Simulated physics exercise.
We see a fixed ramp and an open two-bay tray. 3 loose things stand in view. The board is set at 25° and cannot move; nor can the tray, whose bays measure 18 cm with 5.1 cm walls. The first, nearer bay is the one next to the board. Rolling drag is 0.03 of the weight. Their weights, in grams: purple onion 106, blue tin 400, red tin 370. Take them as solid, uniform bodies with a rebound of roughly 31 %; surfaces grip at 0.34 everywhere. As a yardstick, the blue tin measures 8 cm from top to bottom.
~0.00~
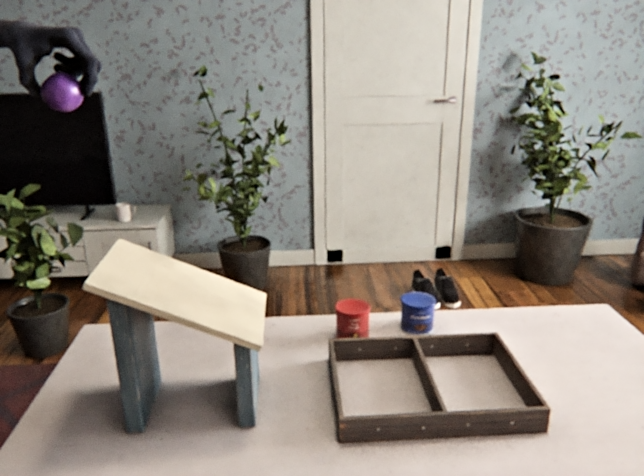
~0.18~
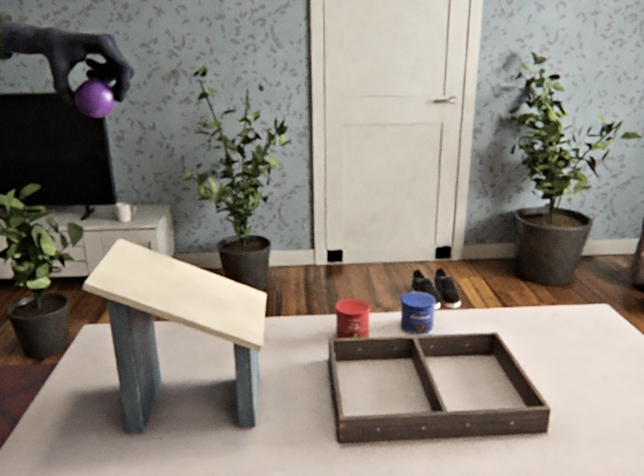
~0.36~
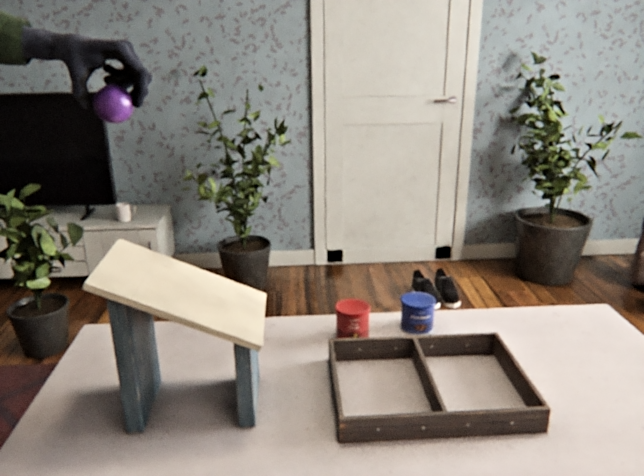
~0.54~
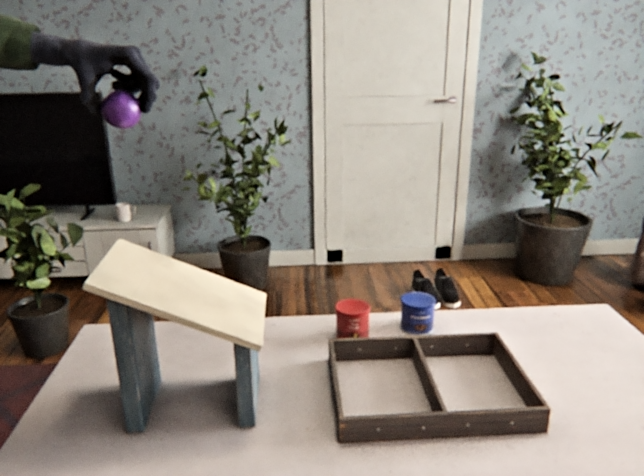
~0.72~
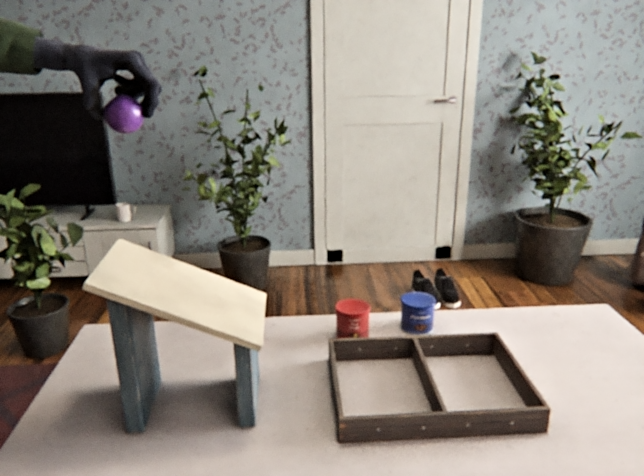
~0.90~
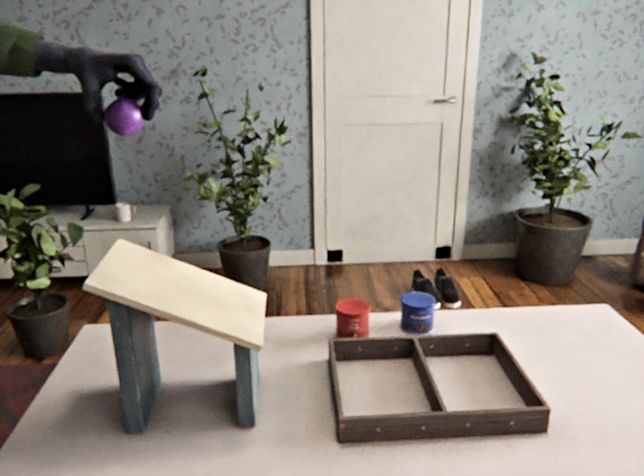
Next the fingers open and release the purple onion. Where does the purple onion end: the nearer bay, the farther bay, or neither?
Resting place: Nearer bay.
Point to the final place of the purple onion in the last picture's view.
Around (355, 383).
Around 1.20 s, purple onion near (140, 234).
Around 1.50 s, purple onion near (300, 319).
Around 1.70 s, it is in the nearer bay; purple onion near (405, 375).
Finally (2.6 s), it is in the nearer bay; the bystanders still in place (within 4 cm). Final places as that camera would see them, purple onion near (355, 383).
